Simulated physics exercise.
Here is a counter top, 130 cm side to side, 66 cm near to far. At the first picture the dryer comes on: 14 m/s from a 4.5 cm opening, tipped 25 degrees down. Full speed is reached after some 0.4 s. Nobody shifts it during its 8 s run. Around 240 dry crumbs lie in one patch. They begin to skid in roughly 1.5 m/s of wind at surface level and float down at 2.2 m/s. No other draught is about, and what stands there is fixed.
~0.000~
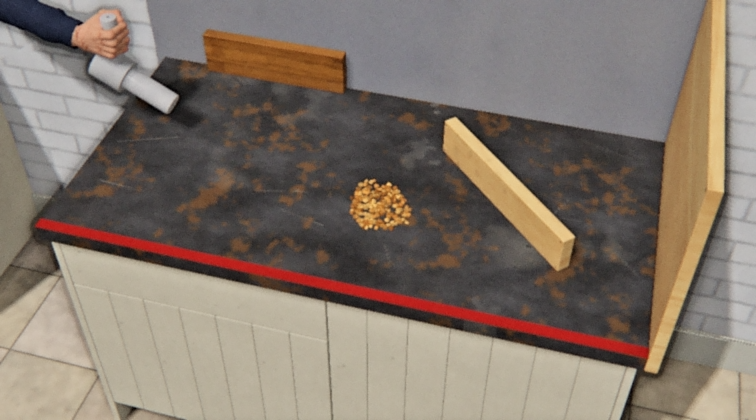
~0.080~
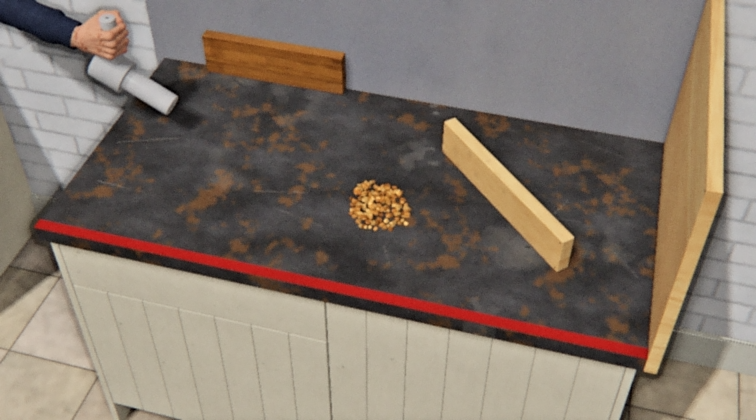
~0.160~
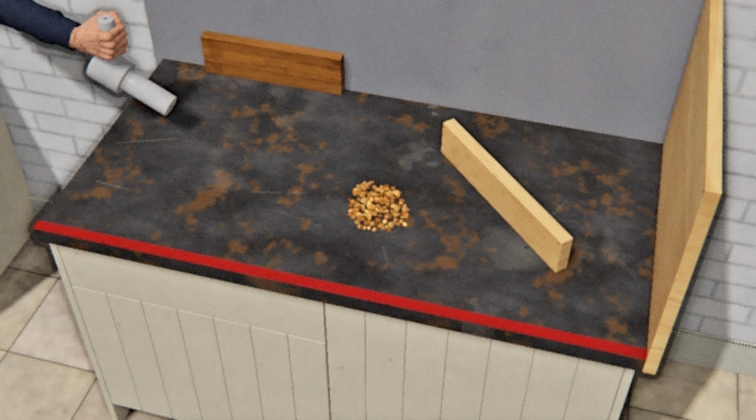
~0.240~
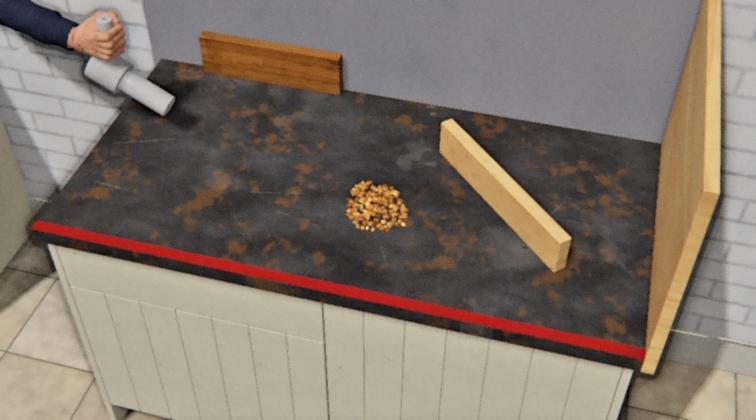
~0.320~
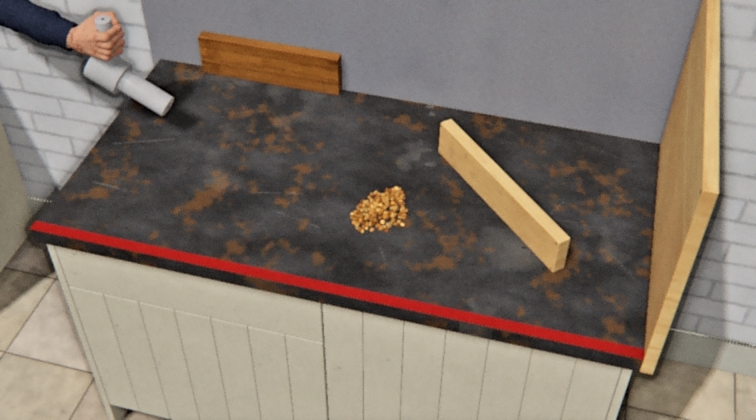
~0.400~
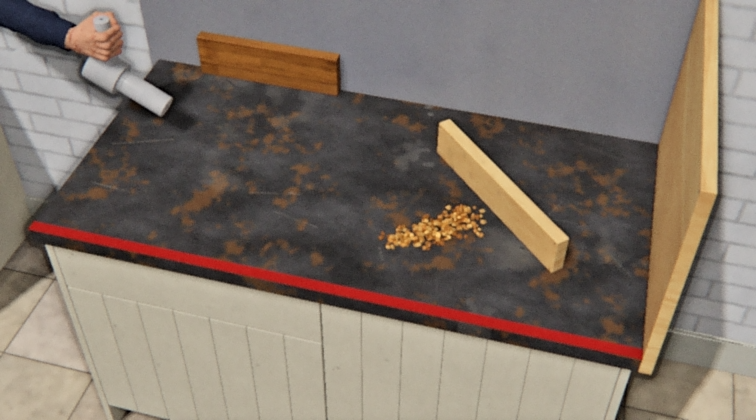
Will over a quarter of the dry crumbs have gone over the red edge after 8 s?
As for a quarter going over the red edge: Yes.
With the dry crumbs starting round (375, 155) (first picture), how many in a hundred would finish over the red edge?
It would be near 40 %.
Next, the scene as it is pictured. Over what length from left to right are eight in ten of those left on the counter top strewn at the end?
About 0 cm.
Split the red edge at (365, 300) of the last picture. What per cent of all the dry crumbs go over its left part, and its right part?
About 0 % left and 80 % right.
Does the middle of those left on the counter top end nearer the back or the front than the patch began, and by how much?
To the front, by about 15 cm.
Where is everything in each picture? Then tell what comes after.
In the first picture, the middle of the dry crumbs is near (379, 206), none has stirred yet and the mouth of the dryer is at (173, 105).
In the second picture, the middle of the dry crumbs is near (379, 206), none has stirred yet and the red edge is centred on (321, 289).
In the third picture, the middle of the dry crumbs is near (377, 206), none has stirred yet, the top of a board is at (504, 176) and the top of a board is at (272, 45).
In the fourth picture, the middle of the dry crumbs is near (376, 206) and none has stirred yet.
In the fifth picture, the middle of the dry crumbs is near (381, 211), the farthest in sight from the dryer is at (402, 225) and about 30 % have left their places.
In the sixth picture, the middle of the dry crumbs is near (436, 230), the farthest in sight from the dryer is at (481, 236) and all have left their places.
After 1.6 s, 17 % are on the move or not yet settled, 78 % are over the red edge; the middle of those still in play is near (641, 317).
After 2.6 s, 12 % are on the move or not yet settled, 78 % are over the red edge; the middle of those still in play is near (641, 317).
After 4.4 s, 9 % are on the move or not yet settled, 78 % are over the red edge; the middle of those still in play is near (644, 317).
After 8.0 s, at the end, 78 % are over the red edge; the middle of those still in play is near (644, 317).
